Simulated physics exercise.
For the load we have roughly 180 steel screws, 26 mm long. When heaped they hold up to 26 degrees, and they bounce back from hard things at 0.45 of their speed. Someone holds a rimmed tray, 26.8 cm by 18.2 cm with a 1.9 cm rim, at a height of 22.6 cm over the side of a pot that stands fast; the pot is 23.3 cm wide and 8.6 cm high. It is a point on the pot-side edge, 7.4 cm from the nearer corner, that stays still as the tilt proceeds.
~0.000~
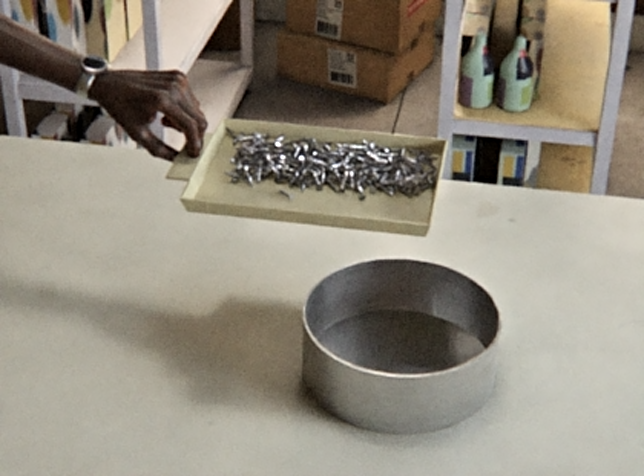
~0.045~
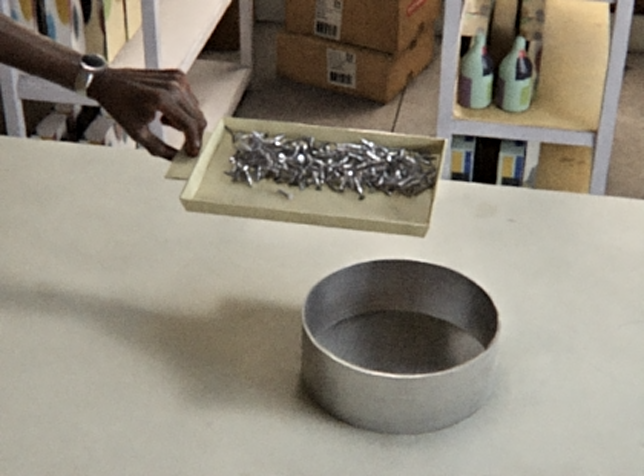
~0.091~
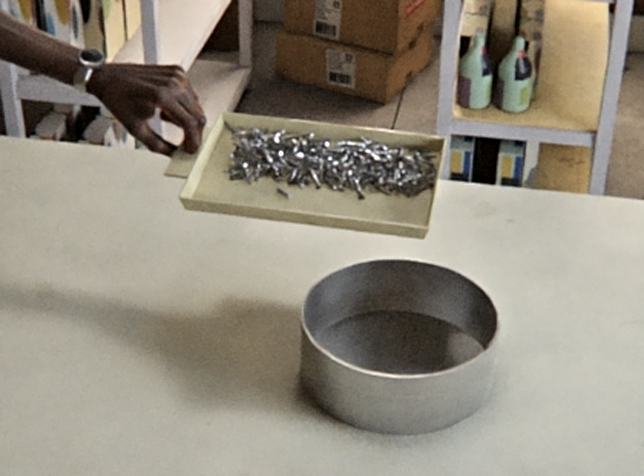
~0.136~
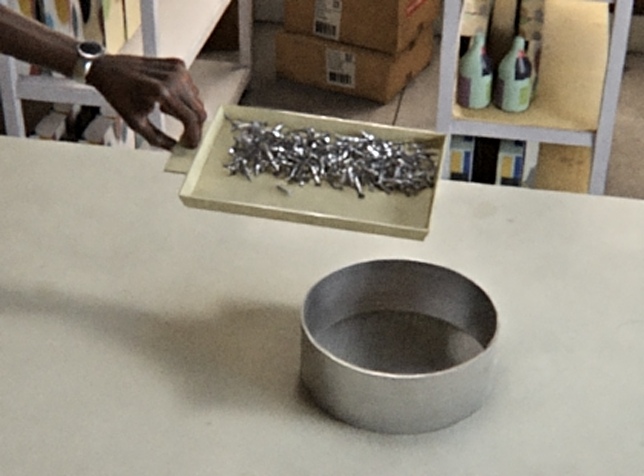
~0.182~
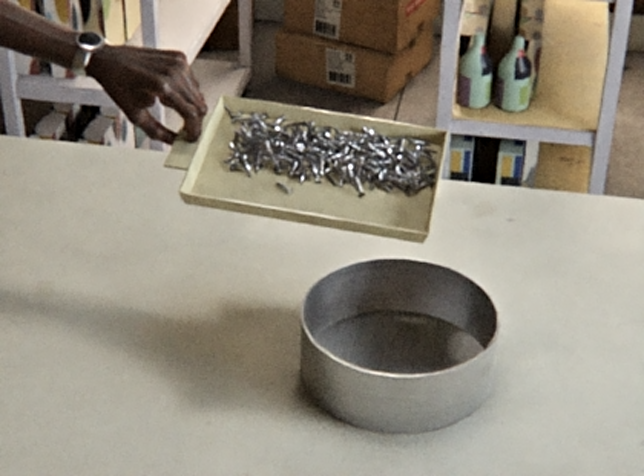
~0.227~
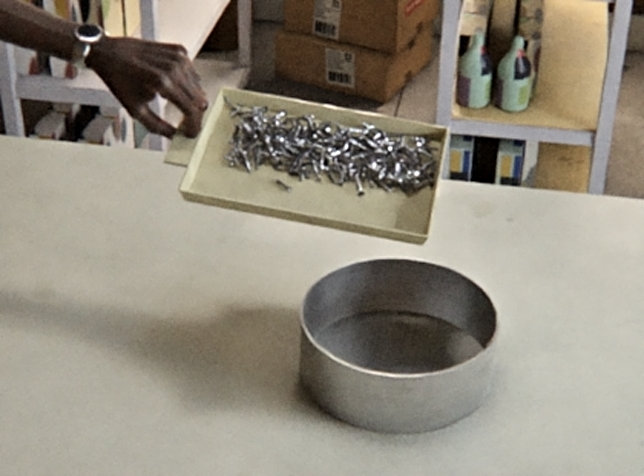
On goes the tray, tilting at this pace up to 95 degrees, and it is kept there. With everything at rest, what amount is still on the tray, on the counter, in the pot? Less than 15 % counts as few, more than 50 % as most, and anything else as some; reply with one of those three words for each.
Here it is: Tray: Few, counter: Few, pot: Most.
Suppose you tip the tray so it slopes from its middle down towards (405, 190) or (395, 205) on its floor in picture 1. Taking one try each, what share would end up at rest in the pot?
55 and 90 %.
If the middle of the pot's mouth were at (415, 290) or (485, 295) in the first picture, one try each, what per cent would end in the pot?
Try one: ~ 65 %; try two: ~ 25 %.
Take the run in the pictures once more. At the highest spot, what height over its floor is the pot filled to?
It stands at some 2.5 cm.
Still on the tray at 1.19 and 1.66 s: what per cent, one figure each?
In order, near 50 and near 0.
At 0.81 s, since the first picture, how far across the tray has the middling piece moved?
It has moved some 11 cm from its start.
After 0.81 s, tilt 51 degrees; the tray holds 95 %, the pot 0 %.
After 1.19 s, tilt 77 degrees; the tray holds 50 %, the pot 30 %.
After 1.66 s, tilt 95 degrees; the tray holds 0 %, the pot 95 %.
In the end, at 2.1 s, tray 0 %, counter 5 %, pot 95 %.
